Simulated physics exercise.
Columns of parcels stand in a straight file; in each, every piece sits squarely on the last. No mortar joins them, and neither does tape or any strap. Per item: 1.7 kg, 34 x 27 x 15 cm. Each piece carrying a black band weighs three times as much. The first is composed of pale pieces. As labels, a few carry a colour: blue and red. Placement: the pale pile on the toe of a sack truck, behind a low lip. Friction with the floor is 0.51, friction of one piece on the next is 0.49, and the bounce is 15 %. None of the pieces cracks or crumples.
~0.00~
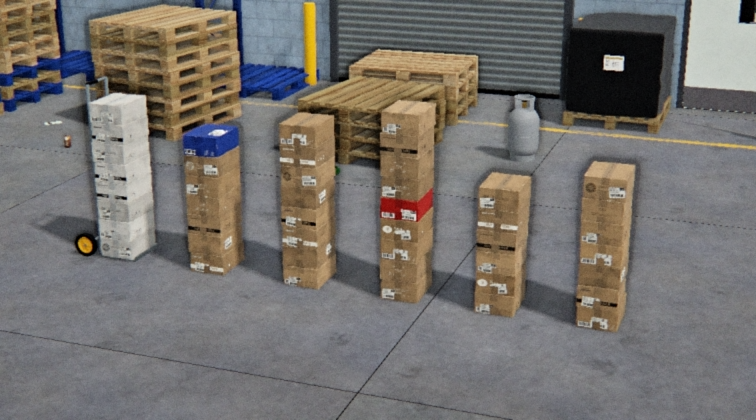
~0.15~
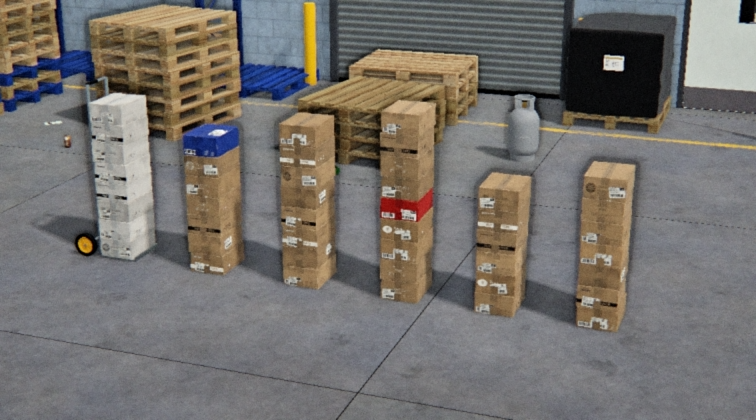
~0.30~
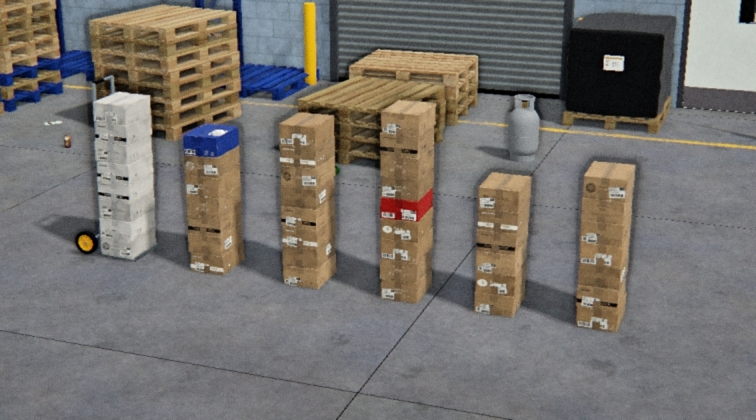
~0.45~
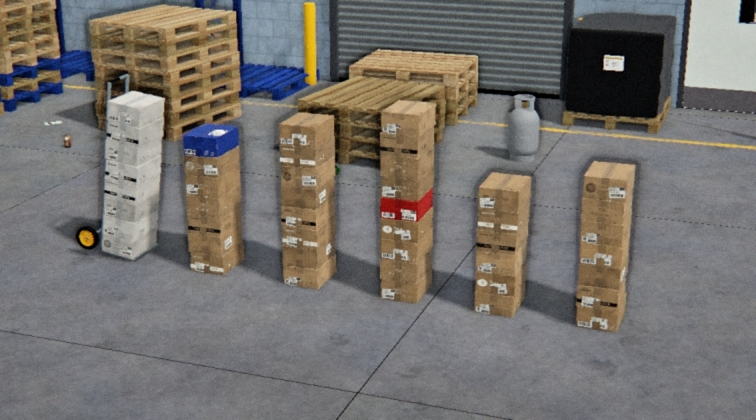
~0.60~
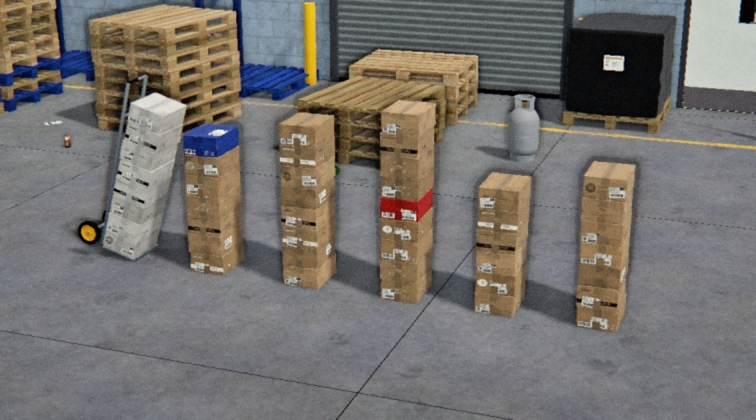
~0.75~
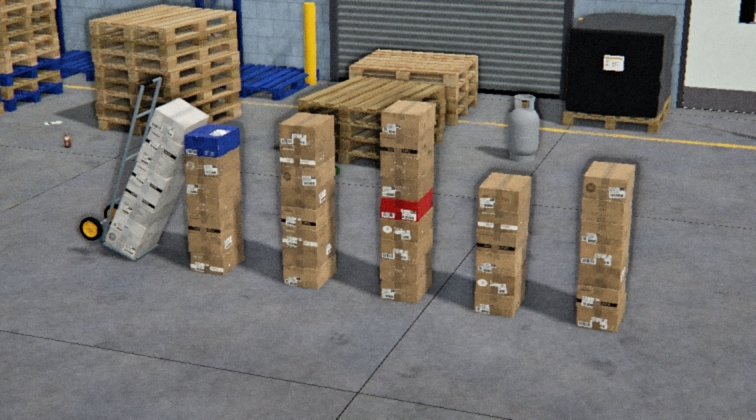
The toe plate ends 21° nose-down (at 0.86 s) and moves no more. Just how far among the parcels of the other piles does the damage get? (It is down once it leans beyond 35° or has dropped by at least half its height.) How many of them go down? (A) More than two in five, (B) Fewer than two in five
The answer is A.
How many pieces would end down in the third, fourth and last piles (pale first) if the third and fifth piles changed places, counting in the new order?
Down per pile: Third 5, fourth 9, last 7.
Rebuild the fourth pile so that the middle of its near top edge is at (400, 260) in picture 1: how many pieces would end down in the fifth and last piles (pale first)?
You'd get fifth 0 and last 0.
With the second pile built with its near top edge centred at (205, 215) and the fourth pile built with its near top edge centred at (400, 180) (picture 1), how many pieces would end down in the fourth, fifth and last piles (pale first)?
Pile by pile that makes fourth 0, fifth 0, last 0.
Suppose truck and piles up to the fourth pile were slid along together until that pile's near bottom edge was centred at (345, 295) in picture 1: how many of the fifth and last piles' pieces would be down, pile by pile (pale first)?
Down per pile: Fifth 5; last 6.
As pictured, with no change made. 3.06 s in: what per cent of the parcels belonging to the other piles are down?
75 per cent at that moment.
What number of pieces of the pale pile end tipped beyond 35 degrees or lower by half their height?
Tally of pale pieces: 7.
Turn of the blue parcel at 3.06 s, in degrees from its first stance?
About 5 degrees.
After 1.78 s, 8 of the pale pile down; 6 of the 37 other parcels down; blue parcel leaning 17°, 21 cm lower.
After 3.06 s, 7 of the pale pile down; 28 of the 37 other parcels down; red parcel leaning 39°, 25 cm lower; blue parcel leaning 5°, 44 cm lower.
At rest (4.6 s), 7 of the pale pile down; 35 of the 37 other parcels down; red parcel leaning 42°, 34 cm lower; blue parcel leaning 8°, 44 cm lower. That is 95 per cent. As the last picture would show them, middles, red parcel near (519, 263), blue parcel near (365, 217).
